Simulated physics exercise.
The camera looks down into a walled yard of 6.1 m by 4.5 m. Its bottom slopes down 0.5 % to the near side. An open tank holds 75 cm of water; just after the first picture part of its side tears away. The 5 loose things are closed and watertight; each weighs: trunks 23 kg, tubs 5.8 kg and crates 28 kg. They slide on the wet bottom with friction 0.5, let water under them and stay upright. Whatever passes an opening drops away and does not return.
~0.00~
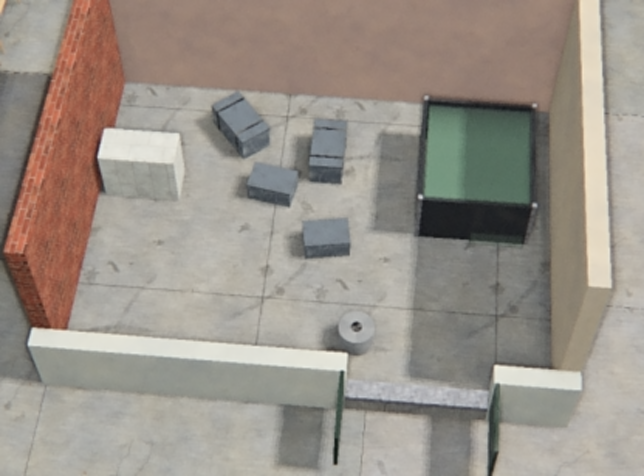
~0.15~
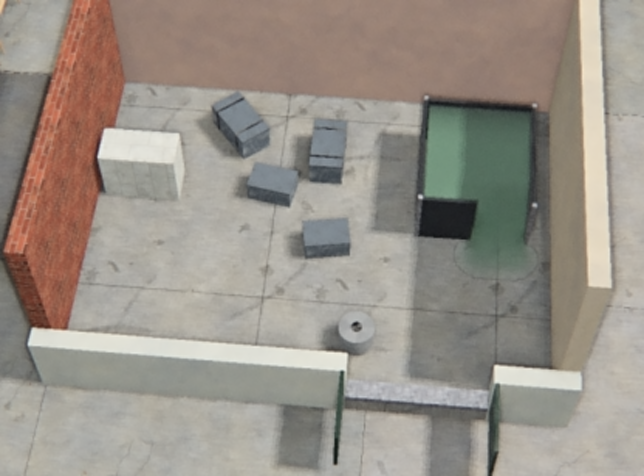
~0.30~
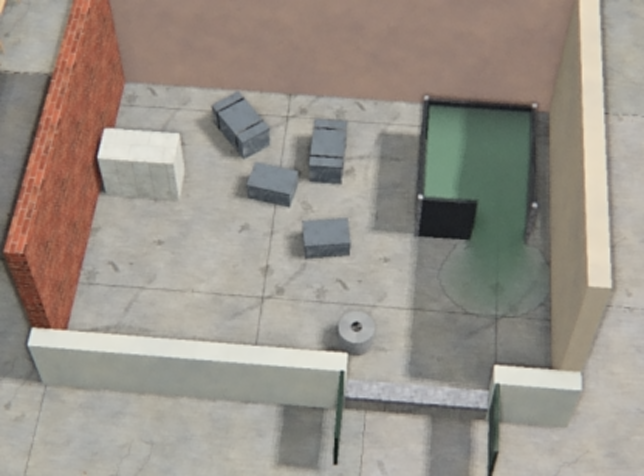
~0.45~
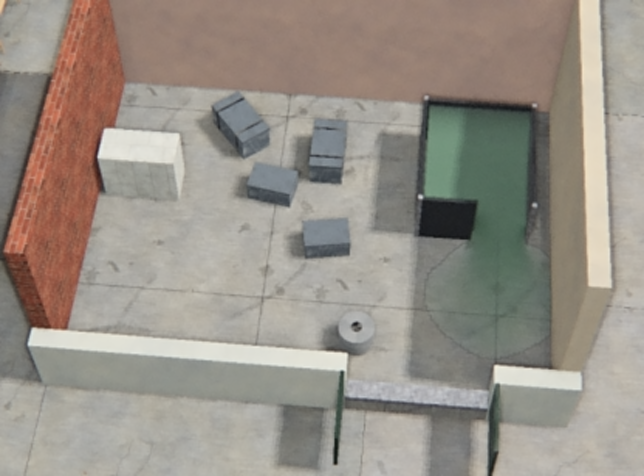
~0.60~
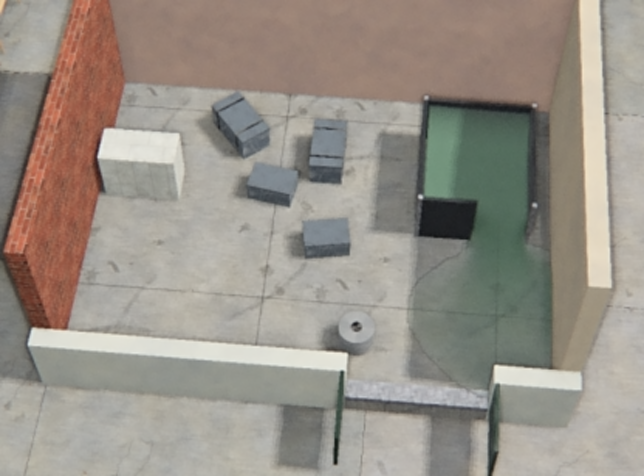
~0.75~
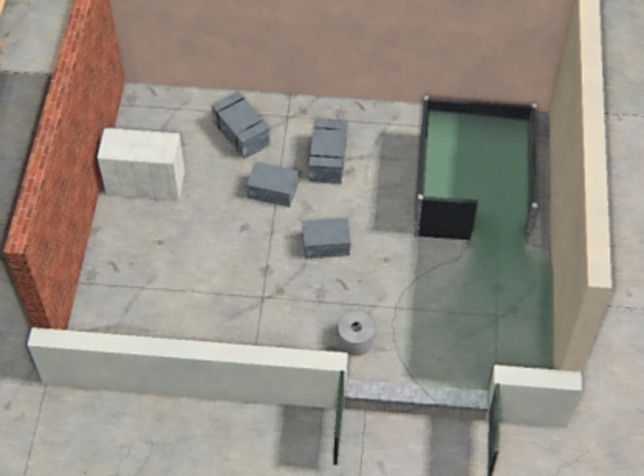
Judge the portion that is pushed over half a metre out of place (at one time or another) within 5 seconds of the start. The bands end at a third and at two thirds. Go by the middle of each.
It is less than a third.
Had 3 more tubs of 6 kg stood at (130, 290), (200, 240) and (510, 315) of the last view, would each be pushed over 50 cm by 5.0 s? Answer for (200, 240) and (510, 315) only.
In turn: Short of it, more.
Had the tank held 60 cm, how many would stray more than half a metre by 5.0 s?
In that case 1 of them.
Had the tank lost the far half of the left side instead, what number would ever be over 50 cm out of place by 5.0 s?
In that case 3 of them.
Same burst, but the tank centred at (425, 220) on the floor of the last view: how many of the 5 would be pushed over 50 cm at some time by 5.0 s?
Then 0.
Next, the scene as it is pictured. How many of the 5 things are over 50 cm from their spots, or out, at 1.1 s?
By then 0.
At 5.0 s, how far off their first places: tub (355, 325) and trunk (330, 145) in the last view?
In turn: 200 cm, 0 cm.
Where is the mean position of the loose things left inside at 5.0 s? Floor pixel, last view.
At about (276, 197).
After 1.1 s 0 of 5 are over 50 cm from their spots; 0 afloat.
After 2.2 s 0 of 5 are over 50 cm from their spots; 0 afloat.
After 3.5 s 1 of 5 are over 50 cm from their spots; 0 afloat.
After 5.0 s 1 of 5 are over 50 cm from their spots, and 1 have been at some point; 0 afloat.
